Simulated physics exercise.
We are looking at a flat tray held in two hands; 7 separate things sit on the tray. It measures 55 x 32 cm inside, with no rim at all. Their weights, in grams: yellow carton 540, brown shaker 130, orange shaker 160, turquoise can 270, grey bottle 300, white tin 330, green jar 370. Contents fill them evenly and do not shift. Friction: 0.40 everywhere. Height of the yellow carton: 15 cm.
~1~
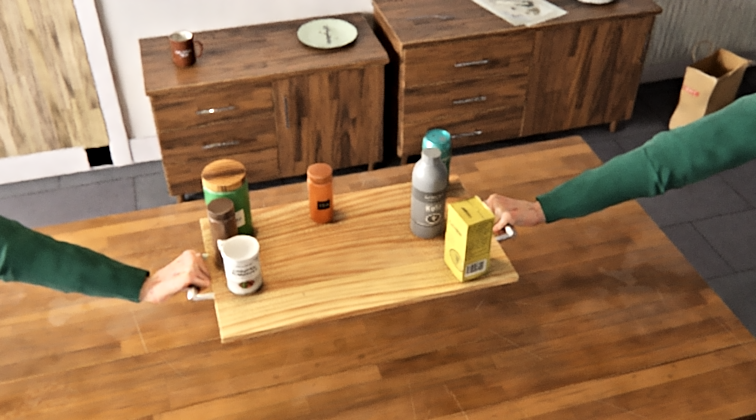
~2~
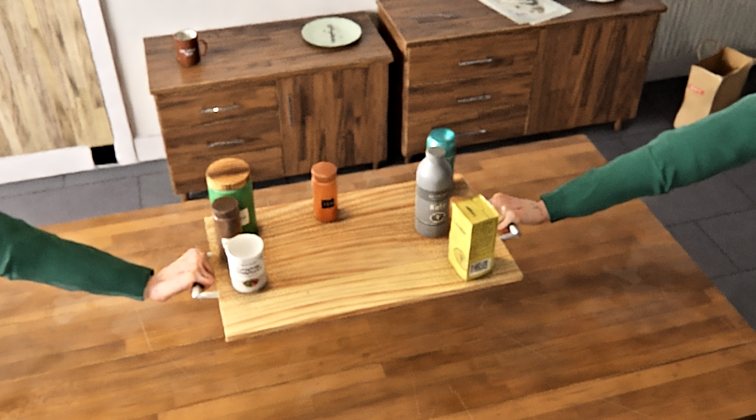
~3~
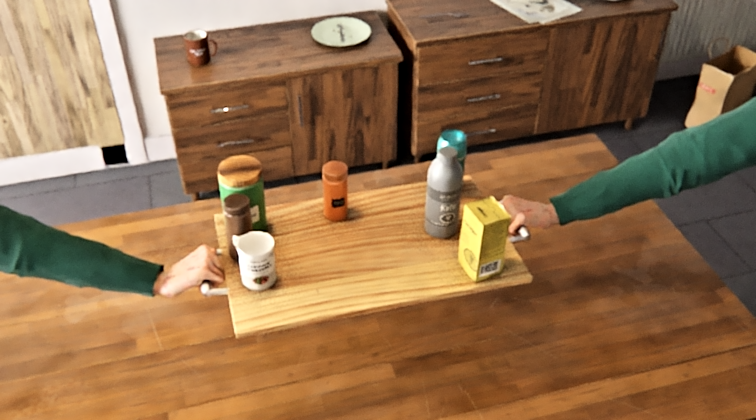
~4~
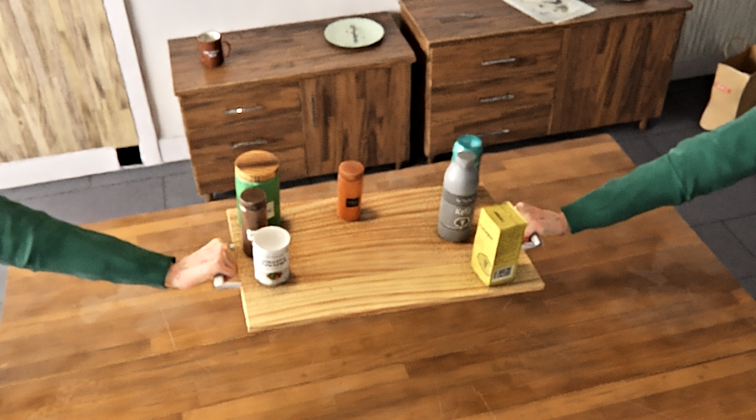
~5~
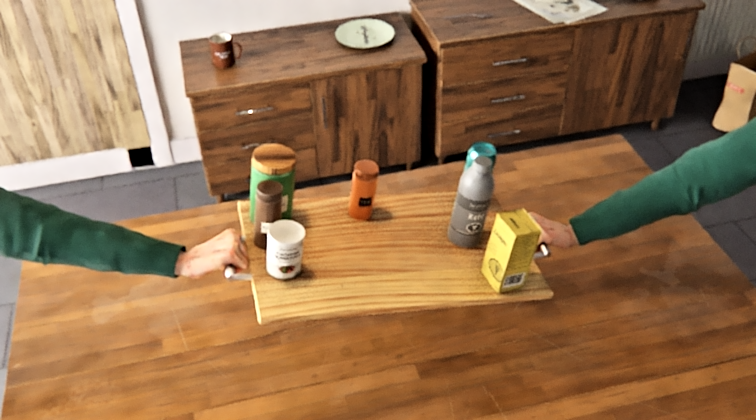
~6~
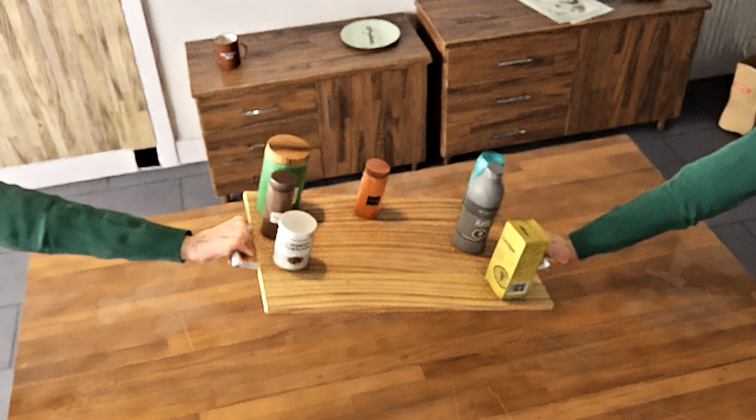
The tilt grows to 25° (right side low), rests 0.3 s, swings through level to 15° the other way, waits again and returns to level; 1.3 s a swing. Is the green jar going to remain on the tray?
The green jar stays on the tray.
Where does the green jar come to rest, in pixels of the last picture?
At about (425, 176).
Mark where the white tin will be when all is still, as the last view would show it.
Near (457, 233).
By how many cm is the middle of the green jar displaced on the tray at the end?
Some 32 cm.
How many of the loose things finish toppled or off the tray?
4 of them.
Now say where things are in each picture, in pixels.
In the first frame, tray level; green jar (228, 203); yellow carton (469, 240).
In the second frame, tray level; orange shaker (325, 192).
In the third frame, tilt 1°, right edge down; grey bottle (444, 191); white tin (257, 261).
In the fourth frame, tilt 5°, right edge down; yellow carton (498, 245); brown shaker (254, 222).
In the fifth frame, tilt 9°, right edge down; orange shaker (363, 190).
In the sixth frame, tilt 15°, right edge down; green jar (283, 178); grey bottle (481, 207).
Then, 0.90 s later than the last frame, tilt 25°, right edge down; yellow carton, turquoise can and grey bottle now off the tray; green jar 11 cm from its spot near (345, 173); brown shaker on its side.
Then, 1.30 s later than the last frame, tilt 17°, right edge down; brown shaker now off the tray; green jar 27 cm from its spot near (414, 184); white tin 29 cm from its spot.
Then, 1.80 s later than the last frame, tilt 8°, left edge down; green jar 32 cm from its spot near (420, 172); orange shaker 30 cm from its spot; white tin 33 cm from its spot.
When it is over, off the tray, yellow carton, brown shaker, turquoise can and grey bottle; not toppled but over 5 cm from the start, orange shaker, white tin and green jar. In the last view, green jar near (425, 176).
